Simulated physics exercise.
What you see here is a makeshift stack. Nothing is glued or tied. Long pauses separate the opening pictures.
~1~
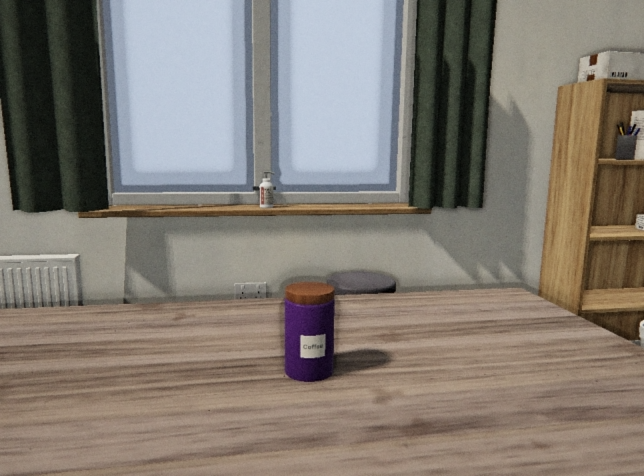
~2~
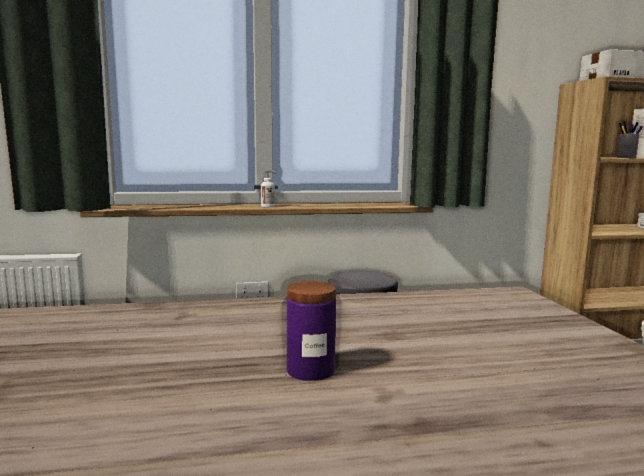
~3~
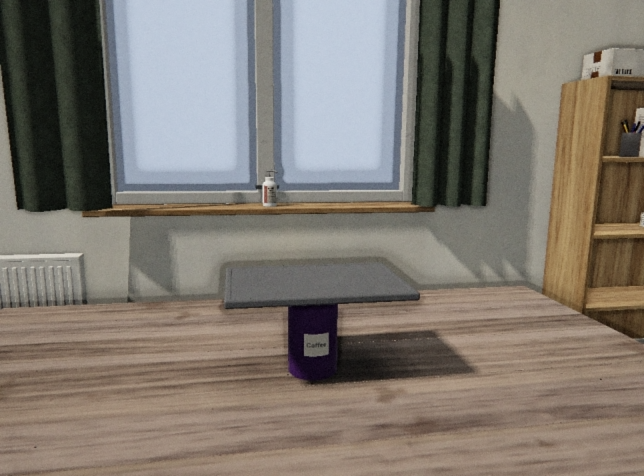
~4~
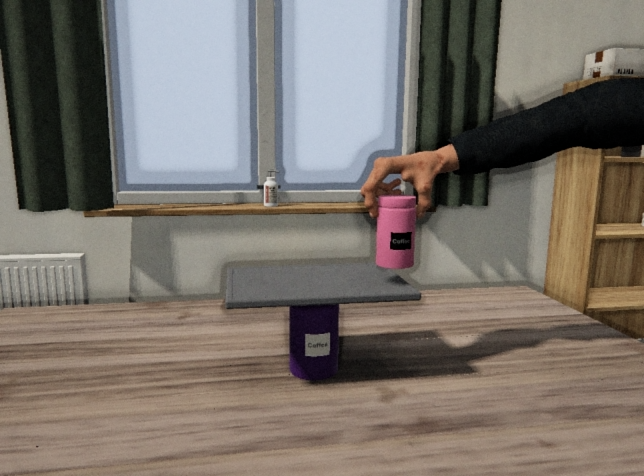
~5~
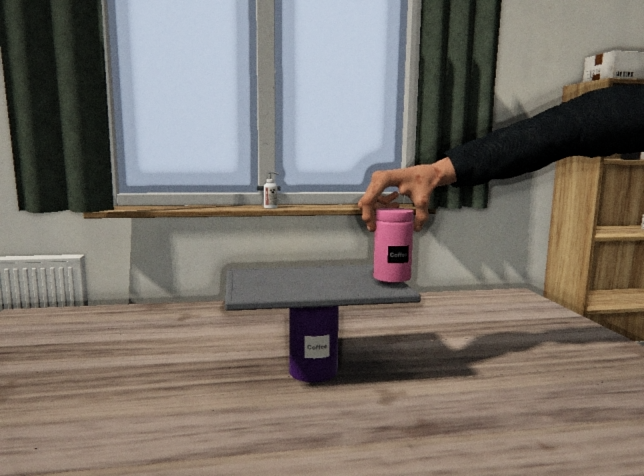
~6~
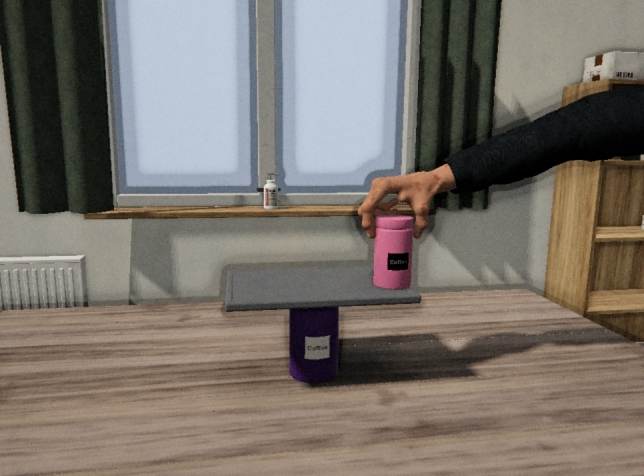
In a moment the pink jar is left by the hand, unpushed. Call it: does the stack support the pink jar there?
No, it does not.
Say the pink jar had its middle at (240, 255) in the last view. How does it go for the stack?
Outcome: Collapse.
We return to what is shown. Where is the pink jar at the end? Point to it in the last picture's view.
End spot: Near (438, 364).
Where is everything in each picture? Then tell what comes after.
In the first frame, the last thing is not in view yet.
In the second frame, the last thing is not in view yet.
In the third frame, the last thing is not in view yet; grey lid (315, 282).
In the fourth frame, still above its spot; pink jar (396, 231); grey lid (316, 282).
In the fifth frame, still above its spot; pink jar (393, 244); grey lid (316, 284).
In the sixth frame, set down, still held; pink jar (393, 251); grey lid (316, 285).
Then, 0.40 s on from there, pink jar now fallen; grey lid turned 72° from how it was put.
Then, 0.70 s on from there, grey lid now fallen.
In the end, fallen, pink jar and grey lid; purple jar unmoved. At the end, from the last picture's camera, pink jar near (438, 364). The stack gives way.
